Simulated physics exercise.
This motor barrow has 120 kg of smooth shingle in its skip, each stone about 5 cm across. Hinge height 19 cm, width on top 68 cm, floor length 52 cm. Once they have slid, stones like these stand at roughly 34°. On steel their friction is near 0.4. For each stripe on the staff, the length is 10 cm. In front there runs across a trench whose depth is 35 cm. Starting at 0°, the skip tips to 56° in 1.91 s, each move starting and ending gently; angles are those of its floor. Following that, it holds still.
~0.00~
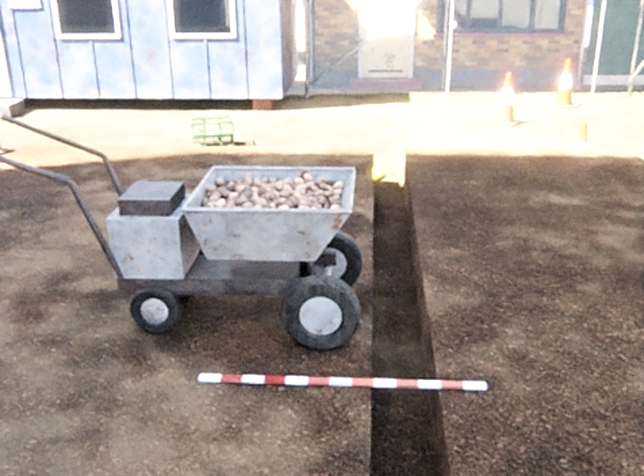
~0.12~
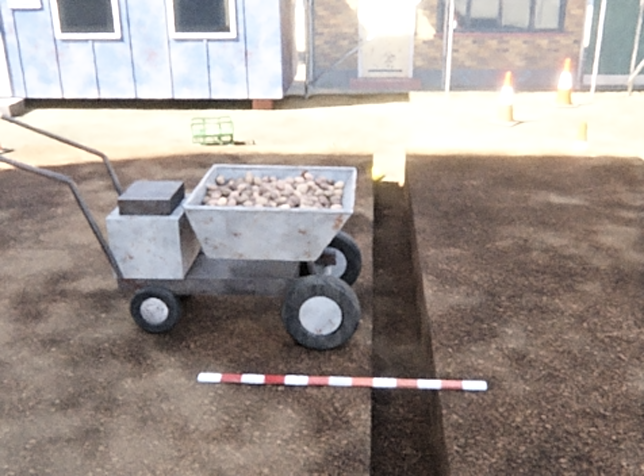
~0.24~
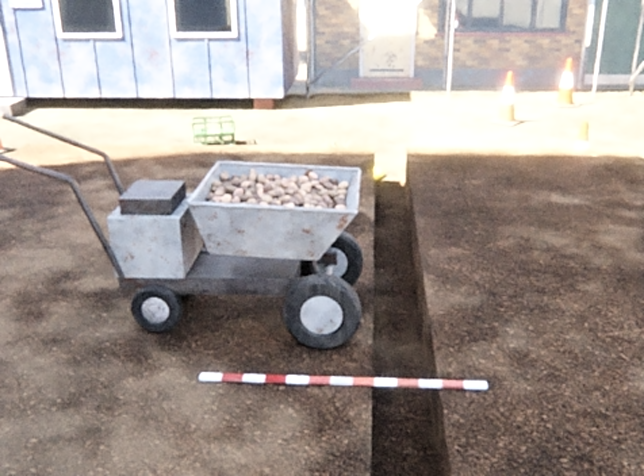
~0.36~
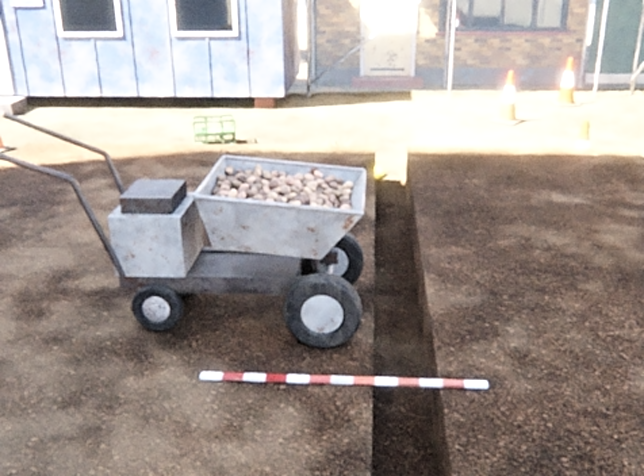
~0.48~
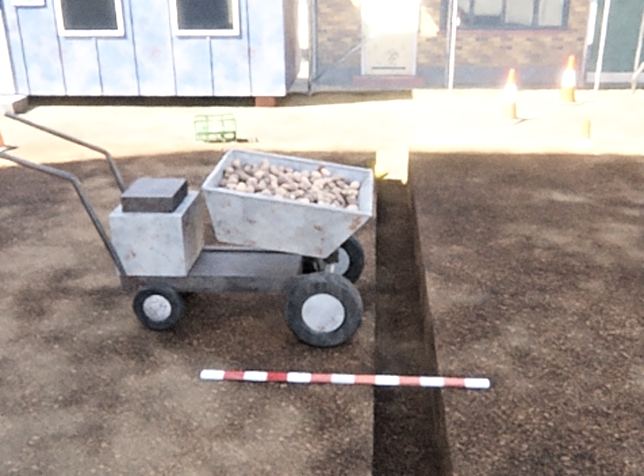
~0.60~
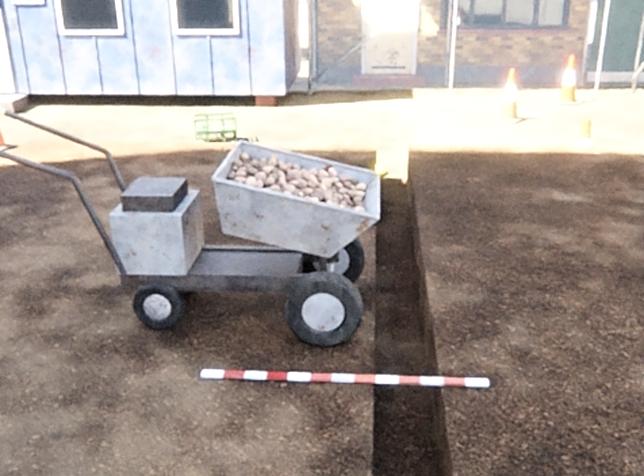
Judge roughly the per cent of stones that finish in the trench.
An estimated 14 per cent finish in the trench.
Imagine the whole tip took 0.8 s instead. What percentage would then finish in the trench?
Something close to 10 per cent.
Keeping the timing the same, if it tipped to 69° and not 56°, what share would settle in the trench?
With that change, near 25 per cent.
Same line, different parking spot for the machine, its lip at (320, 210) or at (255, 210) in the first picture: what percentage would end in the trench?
It comes to about 35 and 45 in a hundred.
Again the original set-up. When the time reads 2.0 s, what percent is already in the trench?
By then, around 0 percent.
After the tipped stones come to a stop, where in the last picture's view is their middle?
Their middle is at about (462, 314).
After 1.4 s the floor is at 47°; 100 % in the skip; the foremost stones are at (417, 237).
After 2.0 s the floor is at 56°; 84 % in the skip, 1 % in the trench, 15 % past the trench; the foremost stones are at (500, 326).
After 2.4 s the floor is at 56°; 65 % in the skip, 1 % in the trench, 34 % past the trench; the foremost stones are at (558, 333).
After 4.3 s the floor is at 56°; 42 % in the skip, 14 % in the trench, 44 % past the trench; the foremost stones are at (594, 324).
